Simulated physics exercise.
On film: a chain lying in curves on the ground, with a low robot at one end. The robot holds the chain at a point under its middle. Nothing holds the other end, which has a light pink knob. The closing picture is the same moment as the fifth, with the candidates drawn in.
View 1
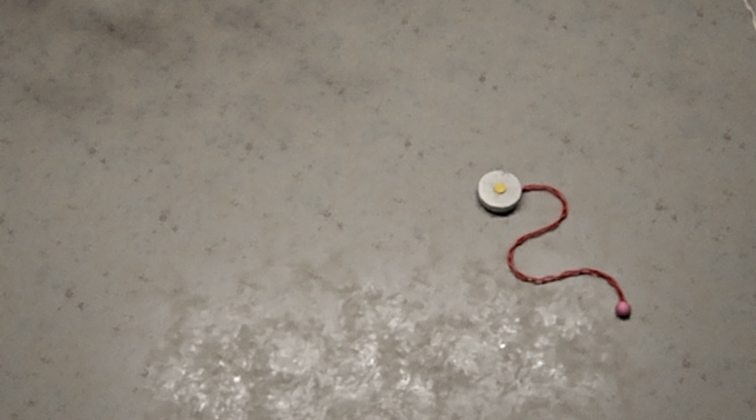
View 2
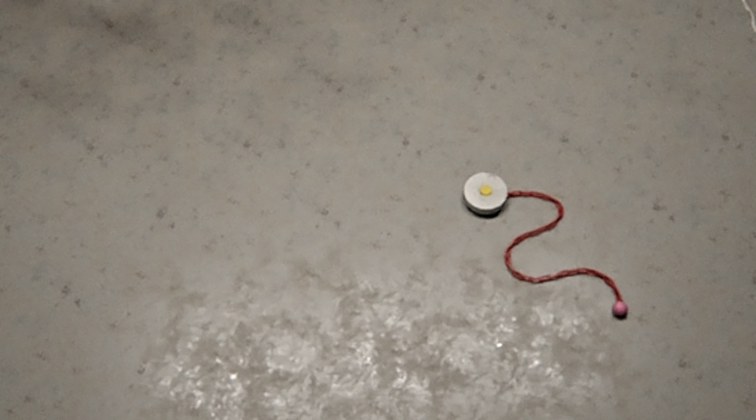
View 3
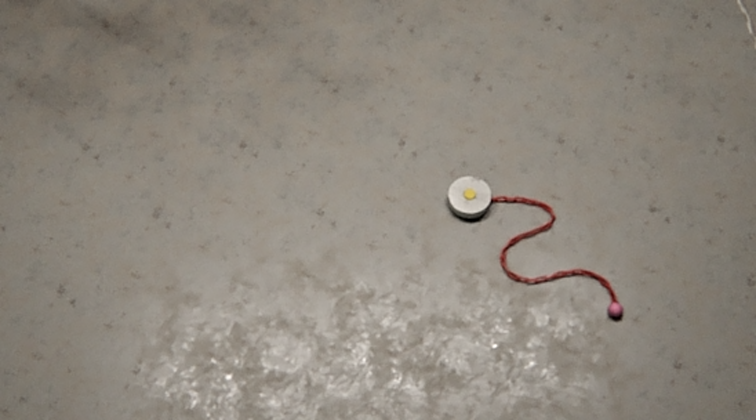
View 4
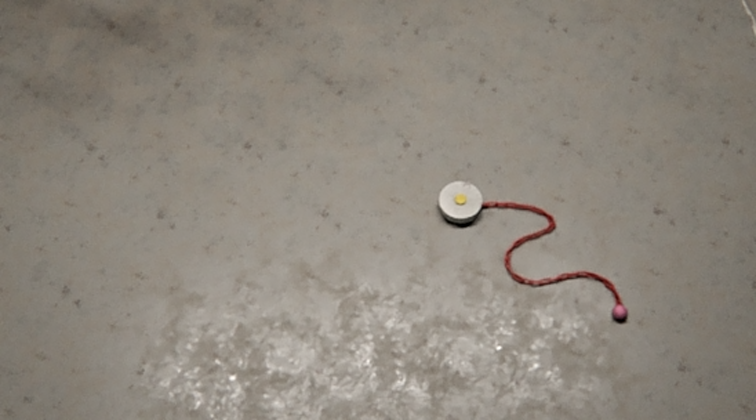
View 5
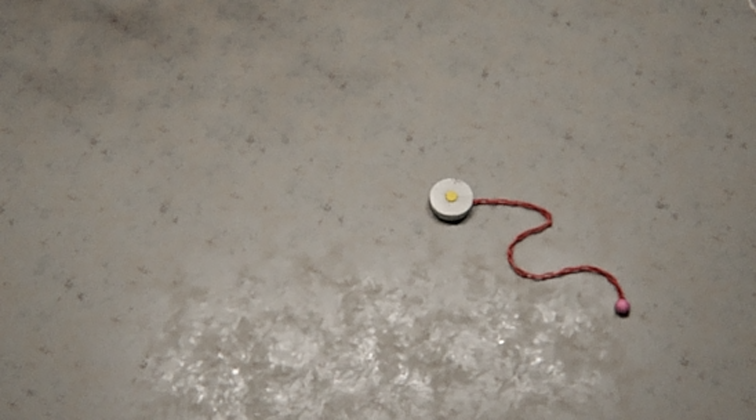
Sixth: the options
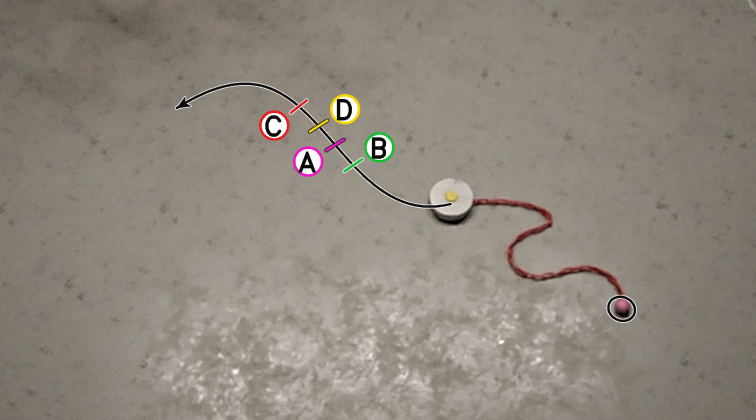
A low, round white device sits on a speckled grey floor, seen from above by a still camera, with a rough, shiny patch below. From its right side, a thin reddish strand curves down to a light pink knob at lower right, and a yellow spot marks its top. The device slides a short way left, dipping then rising slightly, drawing out the upper curve while the knob shifts slightly left, then back right.
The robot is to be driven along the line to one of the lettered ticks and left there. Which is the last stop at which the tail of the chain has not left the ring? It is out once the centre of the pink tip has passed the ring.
At B, and not beyond.
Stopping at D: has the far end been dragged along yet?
Yes.
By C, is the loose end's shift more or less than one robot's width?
More.
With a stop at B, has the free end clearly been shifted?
No.
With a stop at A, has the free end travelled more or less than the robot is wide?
Less.
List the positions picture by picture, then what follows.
Robot (499, 192); free end (624, 309), in the first picture.
Robot (485, 194); free end (620, 308), in the second picture.
Robot (469, 198); free end (616, 310), in the third picture.
Robot (460, 203); free end (620, 312), in the fourth picture.
Robot (451, 200); free end (623, 306), in the fifth picture.
On the marked copy, A at (335, 145); B at (353, 165); C at (299, 106); D at (319, 126); the ring at (622, 309); the route from (451, 204) via (316, 123) to (177, 108).
With B. Early on, robot (411, 200), middle of the chain (511, 249), free end (623, 306).
Further on, robot (376, 183), middle of the chain (511, 249), free end (623, 306).
At the end, robot (353, 161), middle of the chain (488, 240), free end (623, 306); the free end is still in its ring.
As for the rest, A drags the free end to (609, 289); C drags the free end to (551, 259); D drags the free end to (582, 274).
